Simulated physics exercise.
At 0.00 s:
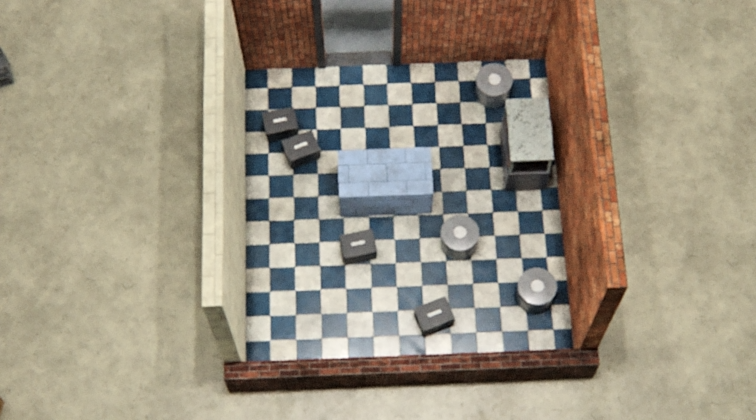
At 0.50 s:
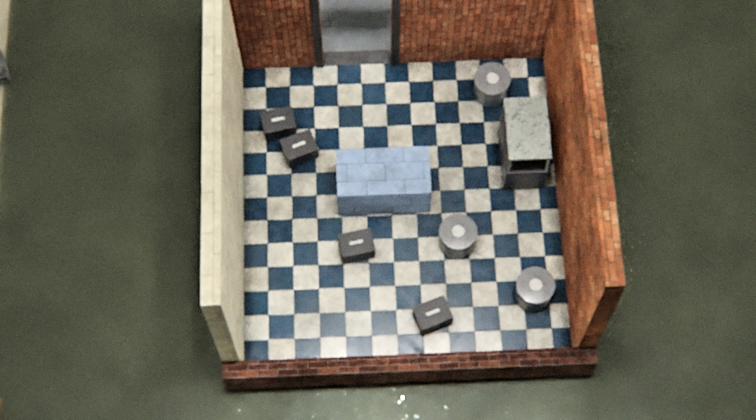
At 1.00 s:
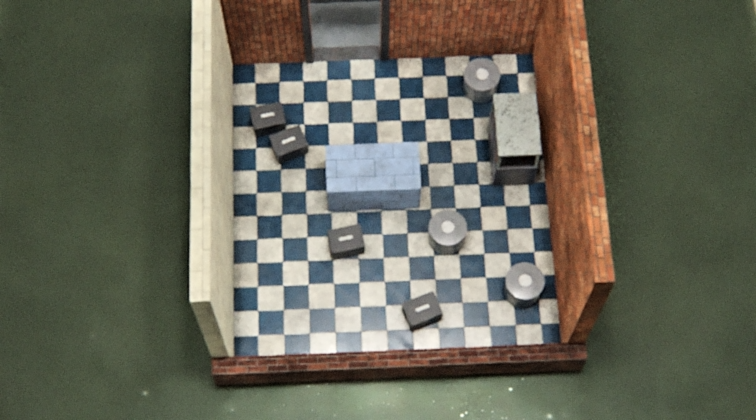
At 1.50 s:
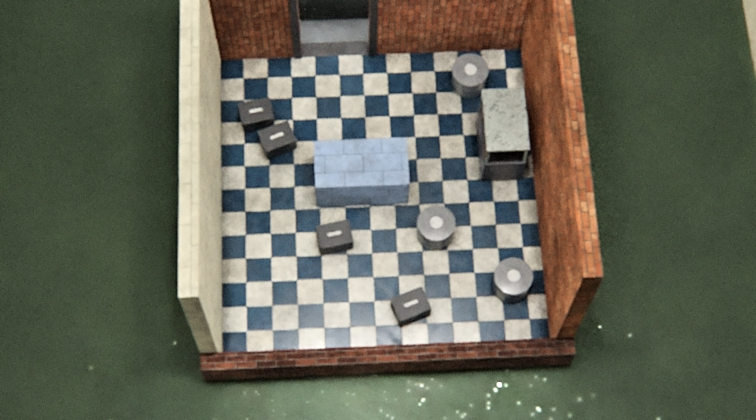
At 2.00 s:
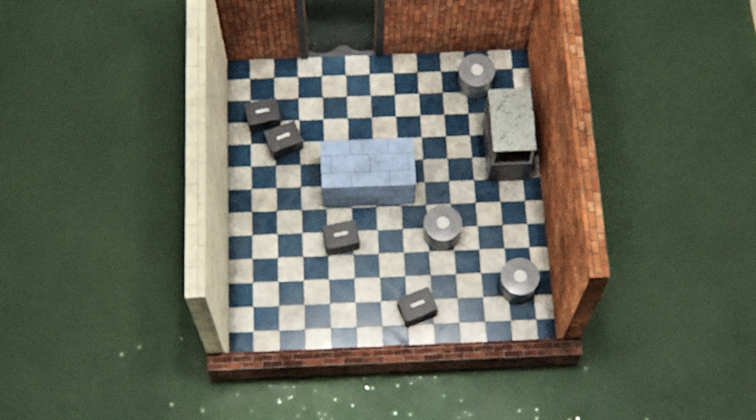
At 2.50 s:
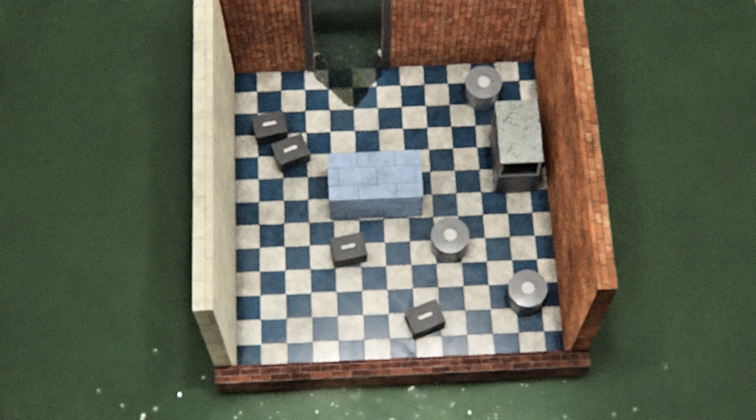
In the video, dark green water spreads around a small brick-walled room with a blue-and-white checkered floor, then a little darkens the floor just inside the doorway, while the boxes, round drums and blue block stay in place.
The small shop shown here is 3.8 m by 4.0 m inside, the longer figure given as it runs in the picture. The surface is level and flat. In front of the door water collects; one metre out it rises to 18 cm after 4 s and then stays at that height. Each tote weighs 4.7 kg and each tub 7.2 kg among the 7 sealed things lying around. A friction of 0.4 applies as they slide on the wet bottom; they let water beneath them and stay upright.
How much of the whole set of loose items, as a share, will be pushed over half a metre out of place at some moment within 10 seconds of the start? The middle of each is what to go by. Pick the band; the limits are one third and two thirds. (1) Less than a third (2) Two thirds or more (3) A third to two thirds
The answer is 1.
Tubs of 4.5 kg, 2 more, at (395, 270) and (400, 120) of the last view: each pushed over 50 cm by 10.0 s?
Order as asked: Not as far and farther.
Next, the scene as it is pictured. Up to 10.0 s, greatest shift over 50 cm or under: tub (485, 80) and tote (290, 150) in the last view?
Within, beyond.
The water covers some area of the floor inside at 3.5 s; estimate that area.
I'd put it close to 2.0 m2.
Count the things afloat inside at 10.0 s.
My tally comes to 4.
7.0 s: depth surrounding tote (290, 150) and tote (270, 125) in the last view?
Around 4 cm and 4 cm.
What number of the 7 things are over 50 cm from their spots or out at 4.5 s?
The count is 0.
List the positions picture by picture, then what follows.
A tote at (358, 244) rests on the ground; a tub at (537, 286), on the bottom; 0.0 m2 under water; 0 of 7 have shifted, in the first picture.
A tote at (356, 243) rests on the ground; a tub at (536, 285), on the bottom; 0.0 m2 under water; 0 of 7 have shifted, in the second picture.
A tote at (346, 238), on the bottom; a tub at (525, 281) rests on the ground; water covers 0.0 m2; 0 of 7 have shifted, in the third picture.
A tote at (334, 234) rests on the ground; a tub at (514, 276) rests on the ground; water covers 0.0 m2; 0 of 7 have shifted, in the fourth picture.
A tote at (341, 234), on the bottom; a tub at (520, 276), on the bottom; water covers 0.0 m2; 0 of 7 have shifted, in the fifth picture.
A tote at (348, 247) rests on the ground; a tub at (528, 288), on the bottom; water covers 0.2 m2; 0 of 7 have shifted, in the sixth picture.
After 3.5 s 0 of 7 are over 50 cm from their spots; 0 afloat.
After 4.5 s 0 of 7 are over 50 cm from their spots; 0 afloat.
After 7.0 s 1 of 7 are over 50 cm from their spots; 2 afloat.
After 10.0 s 2 of 7 are over 50 cm from their spots, and 2 have been at some point; 4 afloat.
